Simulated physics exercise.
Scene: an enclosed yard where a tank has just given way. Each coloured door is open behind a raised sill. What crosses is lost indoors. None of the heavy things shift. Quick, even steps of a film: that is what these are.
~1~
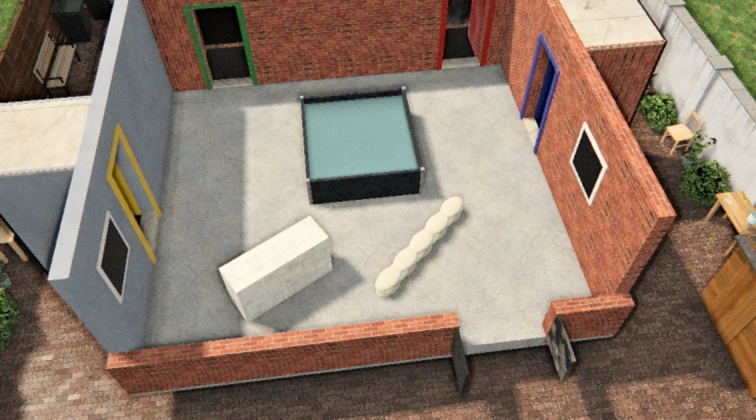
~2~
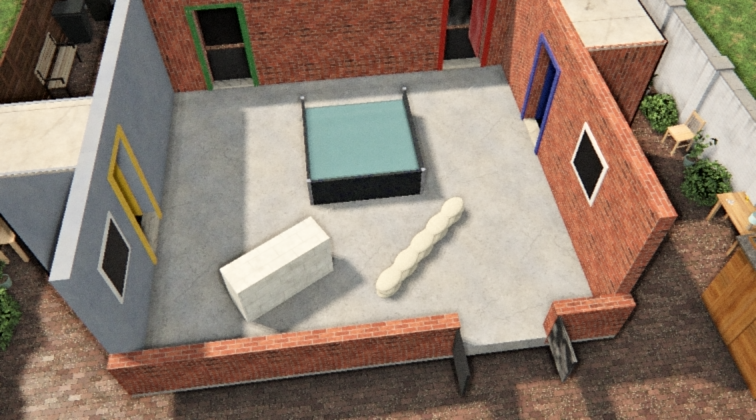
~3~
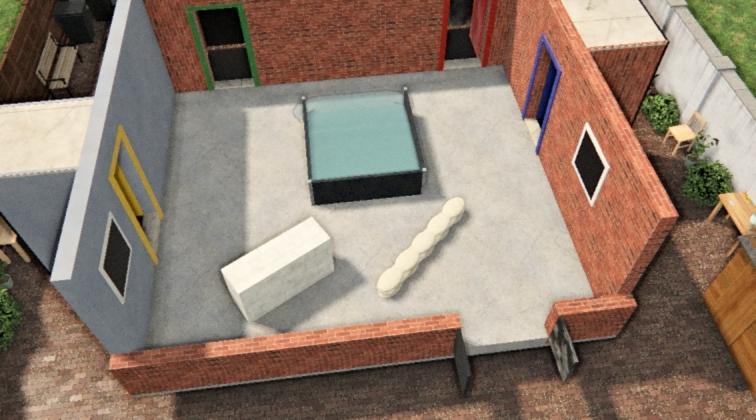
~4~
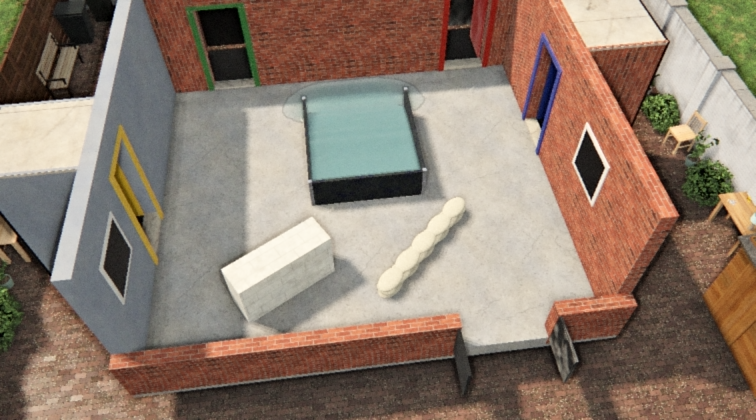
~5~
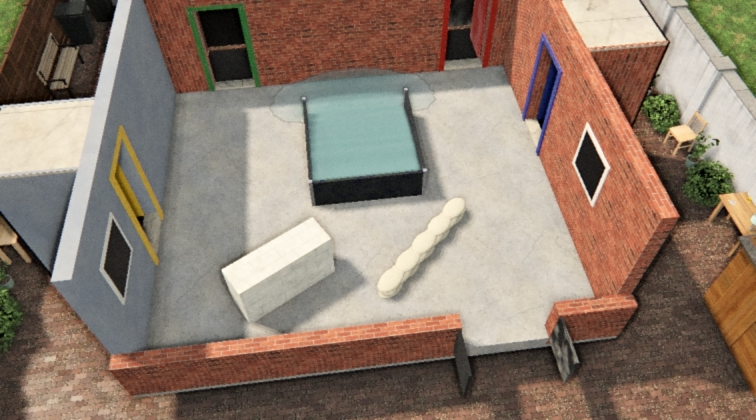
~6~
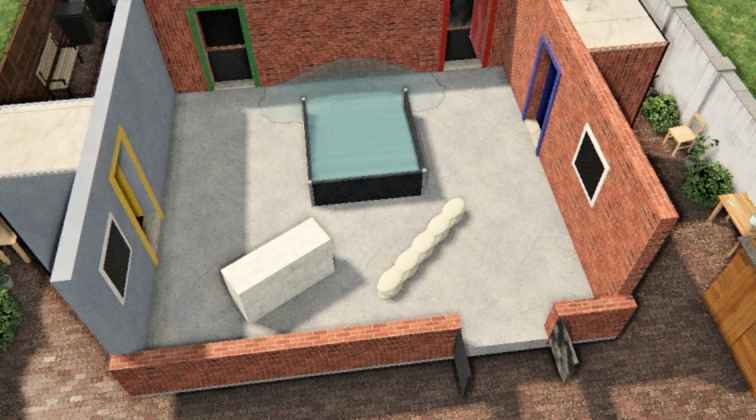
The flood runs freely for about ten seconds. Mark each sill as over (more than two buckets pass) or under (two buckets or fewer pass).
The yellow door is under, the red door is over, the green door is over, the blue door is over.
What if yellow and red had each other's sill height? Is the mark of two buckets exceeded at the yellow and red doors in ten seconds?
The yellow door stays within it and the red door stays within it.
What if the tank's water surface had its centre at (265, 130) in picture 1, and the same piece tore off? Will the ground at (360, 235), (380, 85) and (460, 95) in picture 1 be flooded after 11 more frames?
The first spot ends up left untouched, the second sodden and the third sodden.
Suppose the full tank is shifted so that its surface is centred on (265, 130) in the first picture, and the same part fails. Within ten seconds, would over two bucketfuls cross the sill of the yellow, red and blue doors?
Door by door: Yellow remains below, red remains below and blue crosses the line.
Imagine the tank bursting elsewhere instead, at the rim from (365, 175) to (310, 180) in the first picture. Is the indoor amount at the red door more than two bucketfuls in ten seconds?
Lab note - red door remains within bounds.
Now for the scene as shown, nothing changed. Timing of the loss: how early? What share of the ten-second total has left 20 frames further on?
Estimate: 10 %.
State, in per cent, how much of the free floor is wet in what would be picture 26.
40 %, roughly.
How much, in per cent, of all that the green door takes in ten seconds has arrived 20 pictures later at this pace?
Roughly 35 percent.
A moment on, water covers 15 % of the floor; the yellow door not reached, the red door wet at the sill, nothing in, the green door wet at the sill, nothing in, the blue door not reached.
Next, water covers 25 % of the floor; the yellow door not reached, the red door wet at the sill, nothing in, the green door under two buckets in, the blue door not reached.
Then, water covers 40 % of the floor; the yellow door wet at the sill, nothing in, the red door under two buckets in, the green door over two buckets in, the blue door under two buckets in.
Later, water covers 80 % of the floor; the yellow door wet at the sill, nothing in, the red door over two buckets in, the green door over two buckets in, the blue door over two buckets in.
In the end, water covers 95 % of the floor; the yellow door wet at the sill, nothing in, the red door over two buckets in, the green door over two buckets in, the blue door over two buckets in.
